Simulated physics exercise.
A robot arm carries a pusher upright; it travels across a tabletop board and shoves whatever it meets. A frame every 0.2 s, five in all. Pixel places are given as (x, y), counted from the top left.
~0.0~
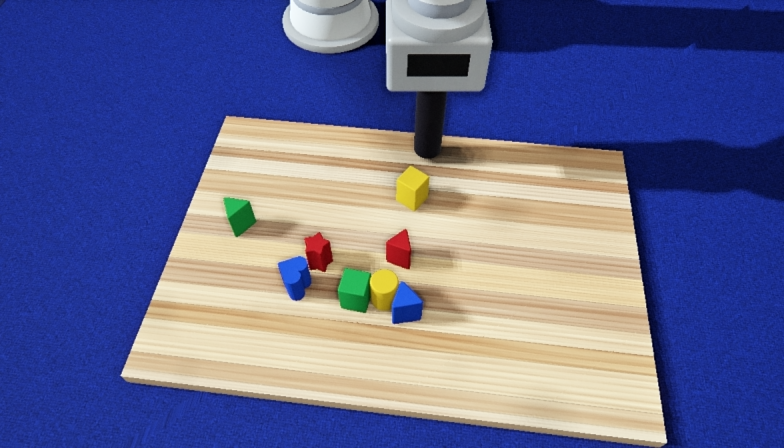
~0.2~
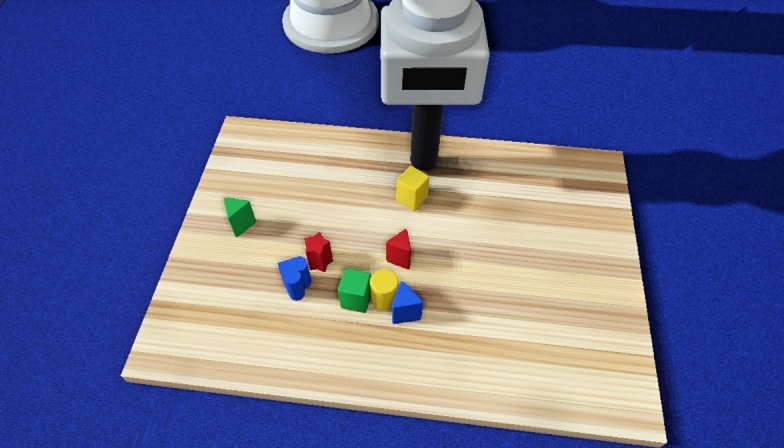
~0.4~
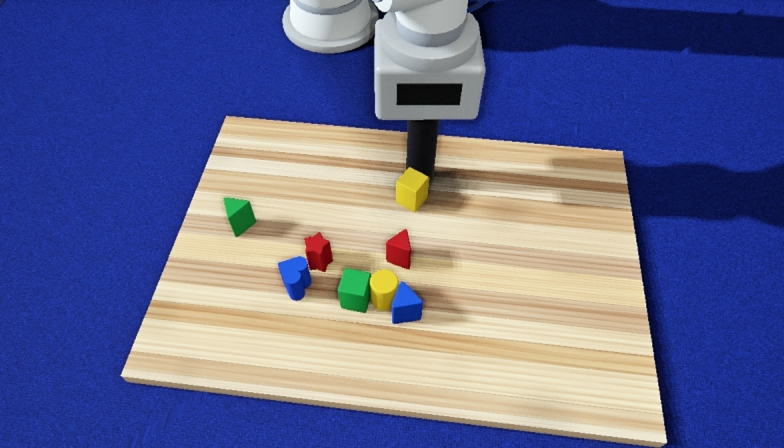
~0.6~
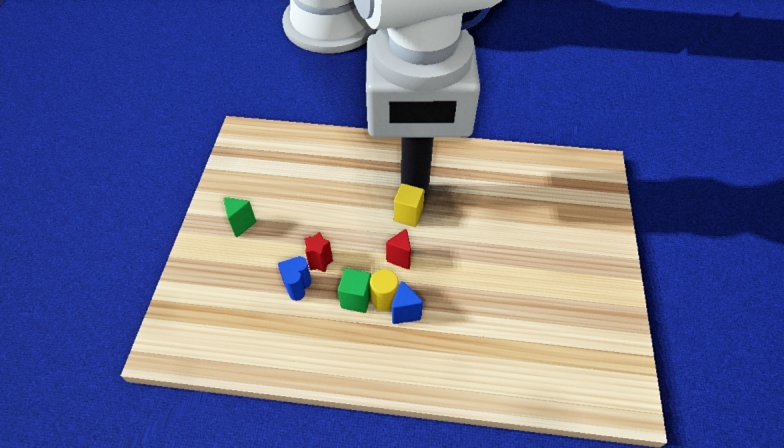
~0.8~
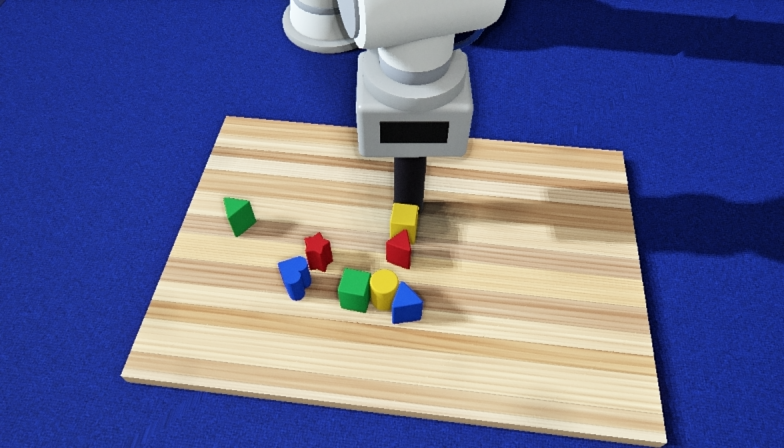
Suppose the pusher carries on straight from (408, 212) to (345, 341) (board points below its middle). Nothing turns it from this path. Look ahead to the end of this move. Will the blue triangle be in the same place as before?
It seems not.
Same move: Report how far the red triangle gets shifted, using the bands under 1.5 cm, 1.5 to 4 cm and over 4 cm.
Net shift: Above 4 cm.
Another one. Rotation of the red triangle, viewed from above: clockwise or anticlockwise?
Counterclockwise from above.
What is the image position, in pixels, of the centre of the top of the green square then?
Around (311, 317).
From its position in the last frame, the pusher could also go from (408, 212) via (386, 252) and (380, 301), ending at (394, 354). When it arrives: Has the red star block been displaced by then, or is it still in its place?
Still in place.
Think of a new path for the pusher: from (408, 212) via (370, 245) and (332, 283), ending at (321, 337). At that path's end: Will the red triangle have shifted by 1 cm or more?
Yes, that is what happens.
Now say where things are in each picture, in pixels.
The first picture shows tip of the pusher (427, 149), middles of tops, green square (355, 281), red triangle (401, 240), yellow square (413, 178), blue triangle (406, 296).
The second picture shows pusher (424, 161), nothing pushed.
The third picture shows pusher (420, 174), nothing pushed.
The fourth picture shows pusher (415, 189), yellow square (409, 195).
The fifth picture shows pusher (408, 206), green square (355, 281), red triangle (401, 240), yellow square (404, 214), blue triangle (406, 296).
What follows on the original path. One third of the way, pusher (389, 246); red triangle (405, 275), turned 15° clockwise; yellow square (394, 257), turned 30° anticlockwise.
Two thirds of the way, pusher (368, 289); green square (342, 293), turned 35° clockwise; red triangle (420, 291), turned 20° anticlockwise; yellow square (398, 283), turned 70° anticlockwise; blue triangle (415, 313), turned 25° anticlockwise.
At the end, pusher (344, 336); green square (311, 317), turned 90° clockwise; red triangle (420, 291), turned 20° anticlockwise; yellow square (397, 284), turned 70° anticlockwise; blue triangle (415, 313), turned 20° anticlockwise.
